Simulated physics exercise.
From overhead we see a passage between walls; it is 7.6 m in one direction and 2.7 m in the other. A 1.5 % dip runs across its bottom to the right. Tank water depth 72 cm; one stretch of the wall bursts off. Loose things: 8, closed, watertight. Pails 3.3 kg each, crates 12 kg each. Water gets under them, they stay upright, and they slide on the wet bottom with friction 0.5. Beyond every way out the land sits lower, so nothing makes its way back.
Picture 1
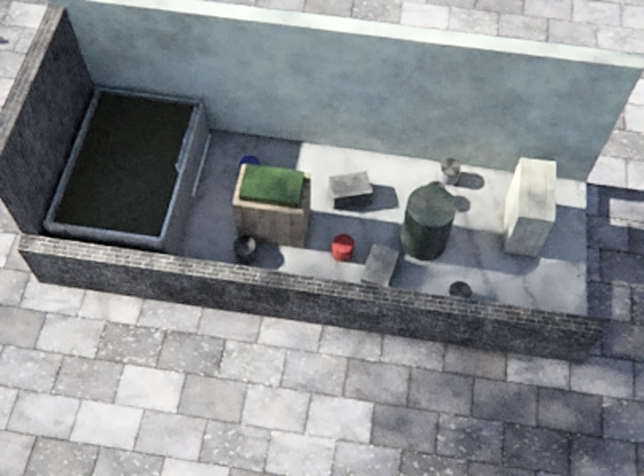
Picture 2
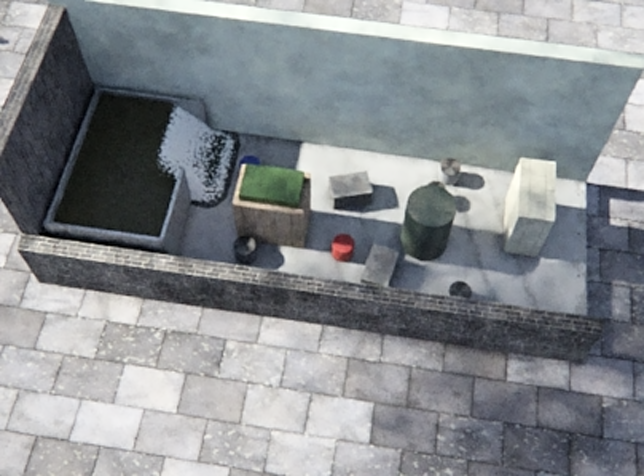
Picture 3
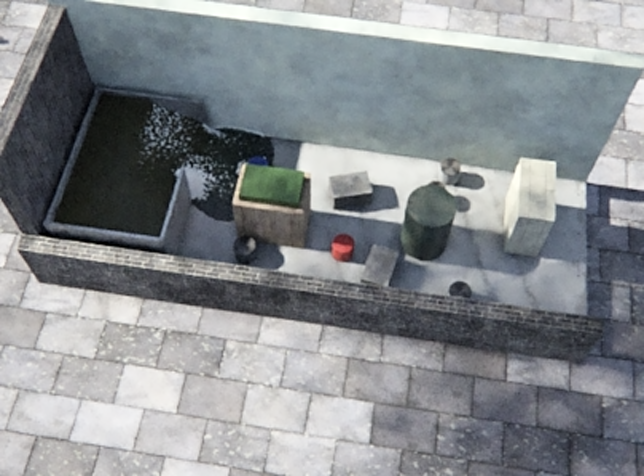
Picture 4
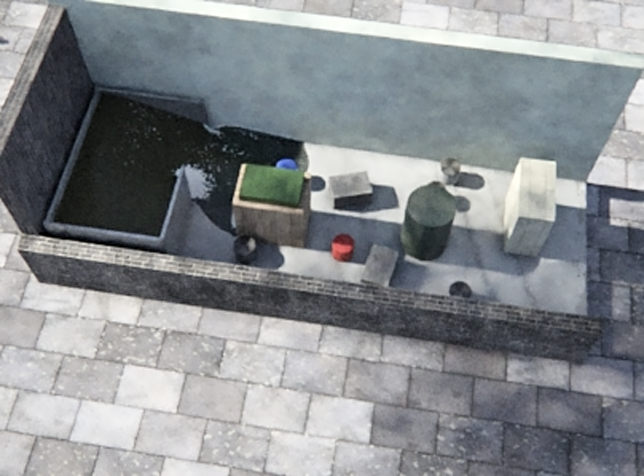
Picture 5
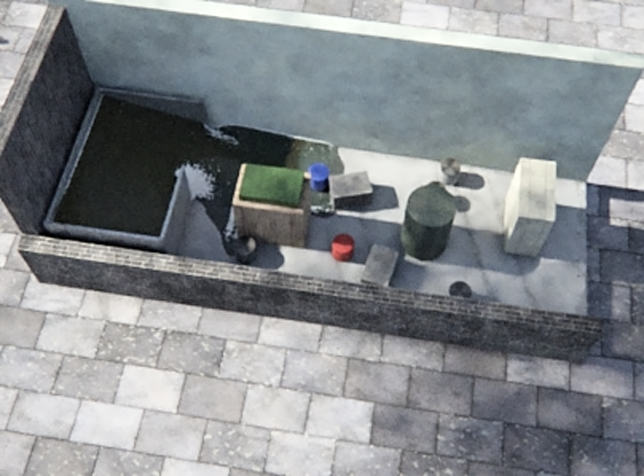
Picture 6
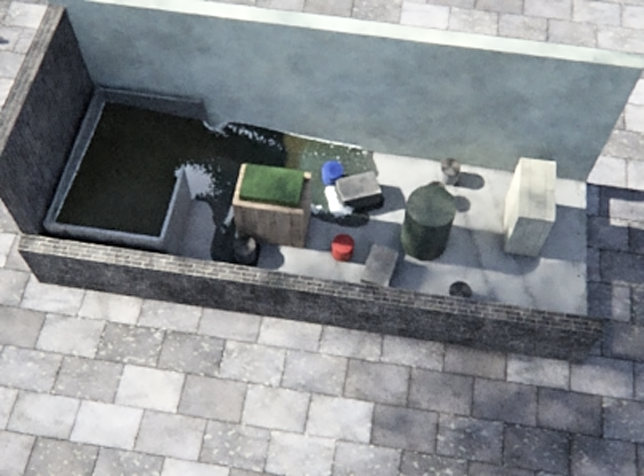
Dark water bursts from the tank and spreads right, pushing the blue pail along.
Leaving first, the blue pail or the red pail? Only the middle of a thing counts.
The blue one leaves first.
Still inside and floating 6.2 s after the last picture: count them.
Of them, 5.
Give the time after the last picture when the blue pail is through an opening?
Roughly 1.5 s, I'd say.
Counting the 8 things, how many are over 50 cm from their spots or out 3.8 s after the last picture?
I count 7 of them.
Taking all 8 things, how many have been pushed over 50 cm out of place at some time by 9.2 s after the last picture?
8.
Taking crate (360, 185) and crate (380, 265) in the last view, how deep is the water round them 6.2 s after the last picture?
First roughly 9 cm, second roughly 9 cm.
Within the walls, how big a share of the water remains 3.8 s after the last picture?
Around 78 % of the water.
Then, 1.2 s after the last picture the blue pail is near (547, 169), 4.6 m from its start, afloat; the red pail is near (343, 243), 0.0 m from its start, aground; 0 of 8 are out; 4 afloat.
Then, 3.8 s after the last picture the blue pail has gone out (1.5 s after the last picture); the red pail is near (306, 248), 0.5 m from its start, afloat; 3 of 8 are out; 3 afloat.
Then, 6.2 s after the last picture the blue pail has gone out (1.5 s after the last picture); the red pail is near (214, 242), 1.9 m from its start, afloat; 3 of 8 are out; 5 afloat.
Then, 9.2 s after the last picture the blue pail has gone out (1.5 s after the last picture); the red pail is near (245, 163), 2.0 m from its start, afloat; 4 of 8 are out; 4 afloat.
